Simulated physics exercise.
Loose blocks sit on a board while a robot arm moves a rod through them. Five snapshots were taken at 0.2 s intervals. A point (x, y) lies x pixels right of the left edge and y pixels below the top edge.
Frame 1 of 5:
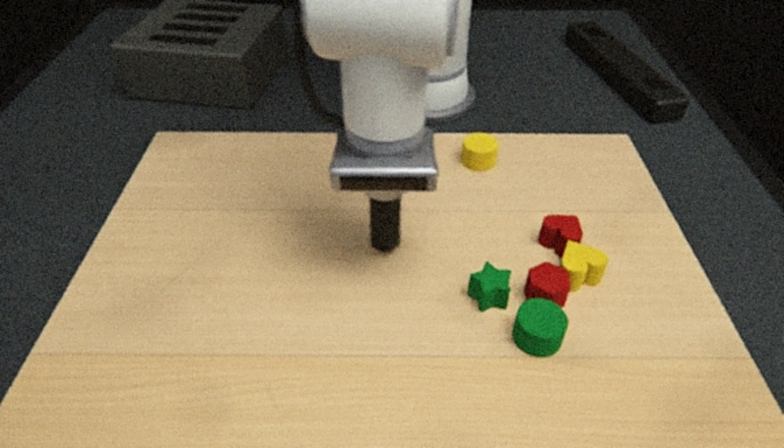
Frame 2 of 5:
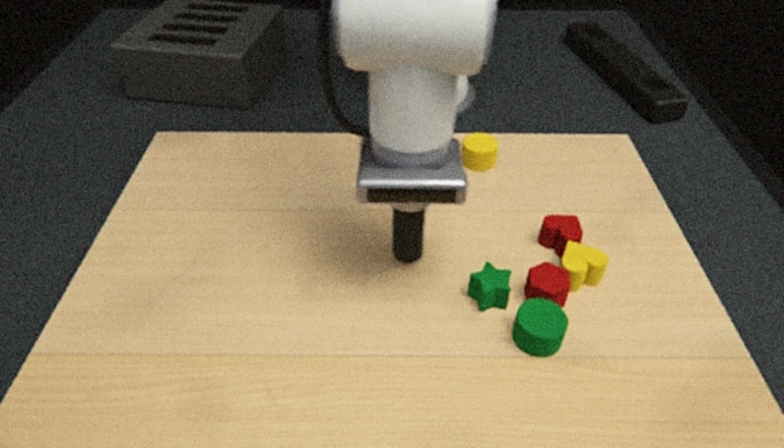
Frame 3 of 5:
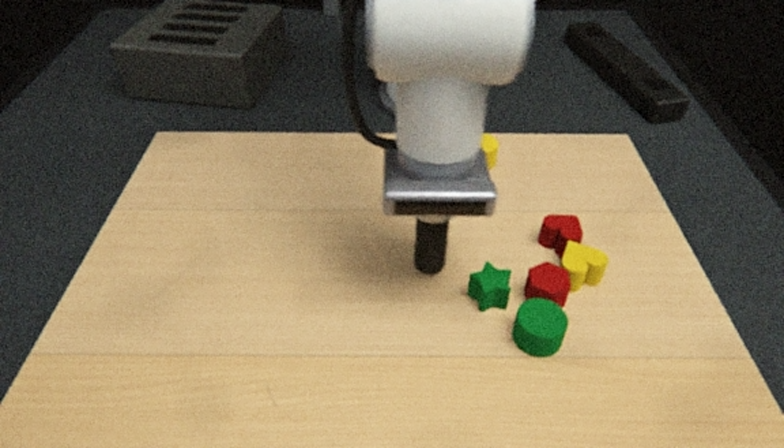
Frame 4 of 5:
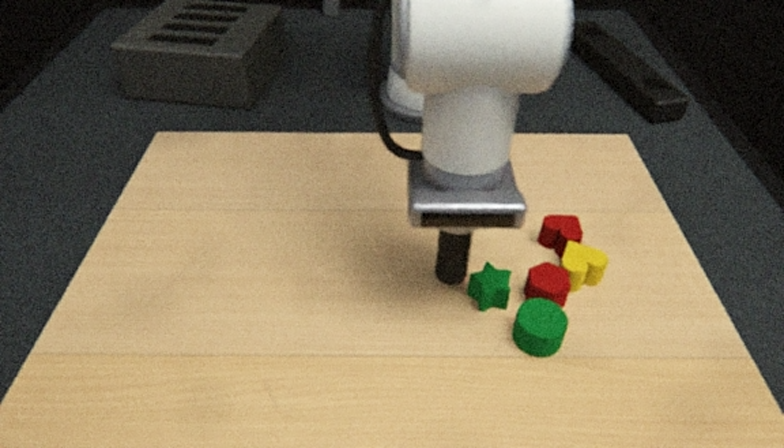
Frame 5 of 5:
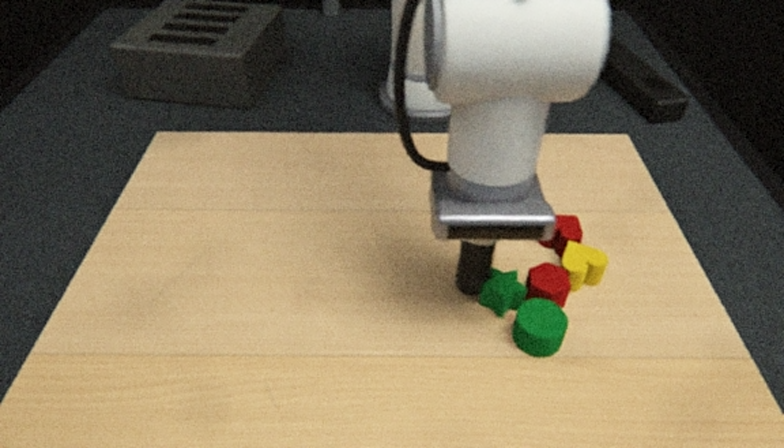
A white robot arm with a dark rod hangs over a pale wooden board on a dark surface, seen from a raised, fixed view. A yellow round block sits near the back, while a red heart, yellow heart, red hexagon, green star and green circle cluster on the right. The arm moves the rod steadily rightward and nearer, then nudges the star slightly right, the others staying still.
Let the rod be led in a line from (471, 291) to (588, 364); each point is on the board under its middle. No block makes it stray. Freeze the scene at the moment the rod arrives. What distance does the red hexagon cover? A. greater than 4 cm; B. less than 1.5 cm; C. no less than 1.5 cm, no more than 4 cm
Option C.
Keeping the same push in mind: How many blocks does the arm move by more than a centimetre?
Shifted over 1 cm: Three or more.
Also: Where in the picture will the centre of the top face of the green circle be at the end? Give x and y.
It ends at (674, 389).
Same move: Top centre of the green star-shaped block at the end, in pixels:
Its top centre is at about (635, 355).
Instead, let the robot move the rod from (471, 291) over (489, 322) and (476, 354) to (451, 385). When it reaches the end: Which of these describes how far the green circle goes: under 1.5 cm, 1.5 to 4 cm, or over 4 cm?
The best fit is 1.5 to 4 cm.
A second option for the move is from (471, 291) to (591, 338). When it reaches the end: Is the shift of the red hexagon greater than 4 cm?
Yes, that is how it ends up.
The first path, step by step. One third of the way, rod at (509, 307); green star-shaped block at (545, 304); green circle at (574, 335); red hexagon at (573, 284), turned 30° anticlockwise; yellow heart at (588, 255), turned 15° anticlockwise.
Two thirds of the way, rod at (548, 332); green star-shaped block at (588, 330); green circle at (622, 362); red hexagon at (579, 286), turned 50° anticlockwise; yellow heart at (588, 255), turned 15° anticlockwise.
At the end, rod at (591, 357); green star-shaped block at (635, 355); green circle at (674, 389); red hexagon at (579, 286), turned 50° anticlockwise; yellow heart at (588, 255), turned 15° anticlockwise.
